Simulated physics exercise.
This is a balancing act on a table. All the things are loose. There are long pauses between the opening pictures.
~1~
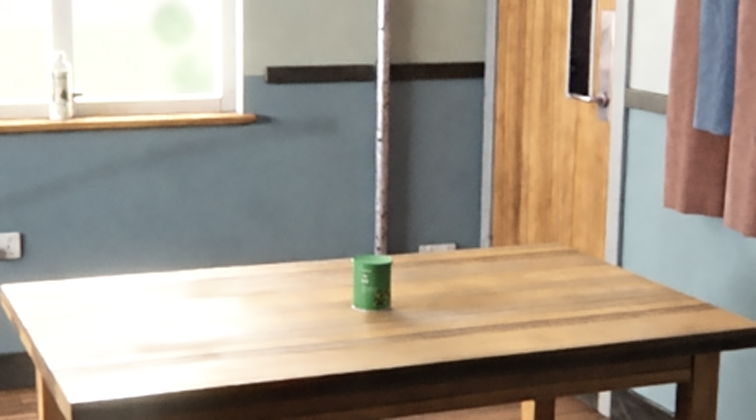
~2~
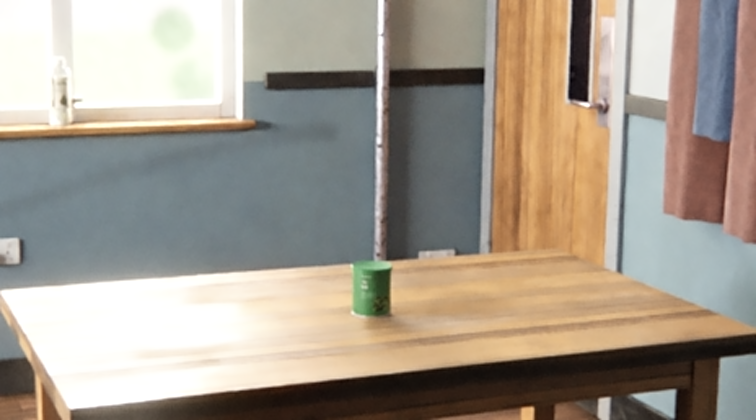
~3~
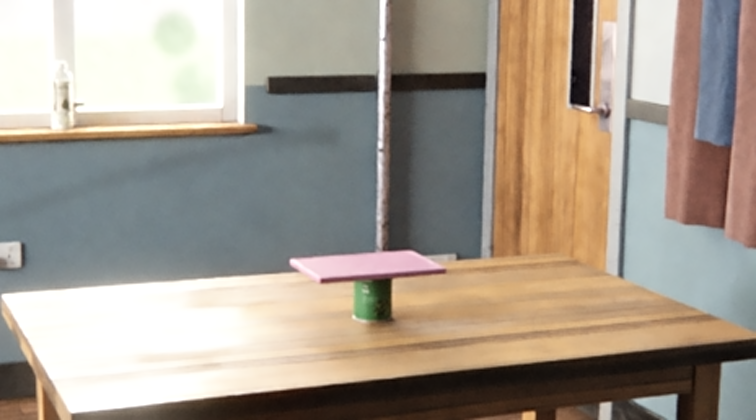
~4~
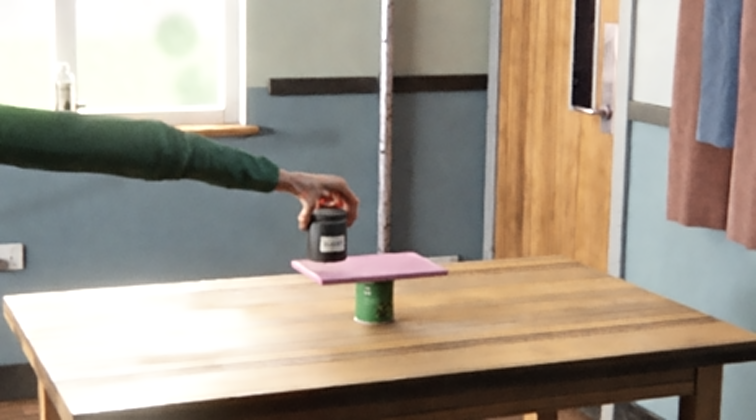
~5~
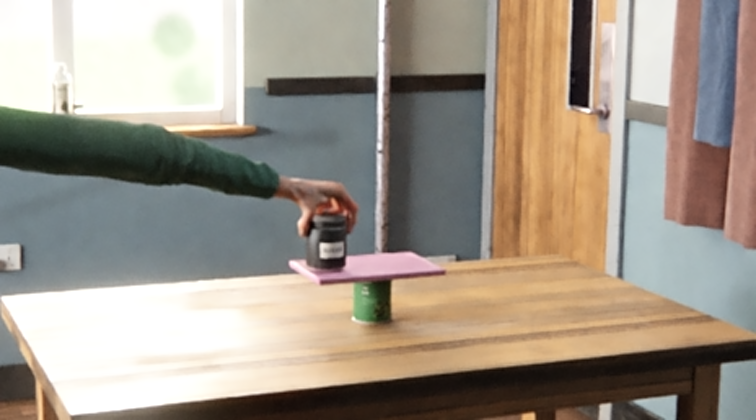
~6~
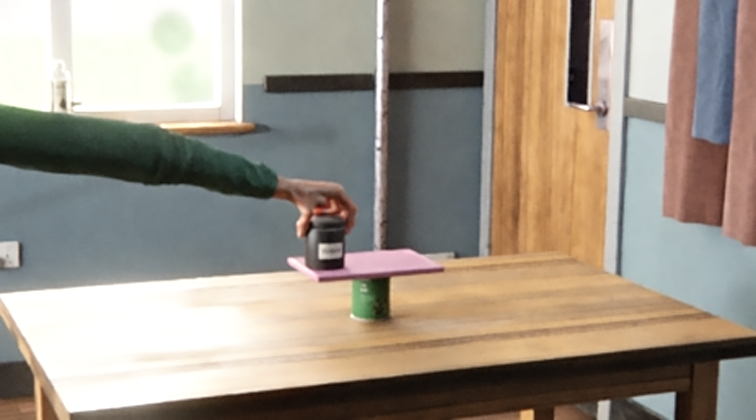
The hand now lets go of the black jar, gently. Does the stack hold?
In the end the stack comes apart.
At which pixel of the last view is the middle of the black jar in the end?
Near (254, 310).
Then, 0.40 s on from there, black jar now fallen; pink lid turned 42° from how it was put.
Then, 0.50 s on from there, pink lid turned 56° from how it was put.
Then, 0.60 s on from there, pink lid turned 43° from how it was put.
Then, 1.00 s on from there, pink lid turned 33° from how it was put.
In the end, fallen, black jar and pink lid; green tin unmoved. At the end, from the last picture's camera, black jar near (254, 310). The stack gives way.
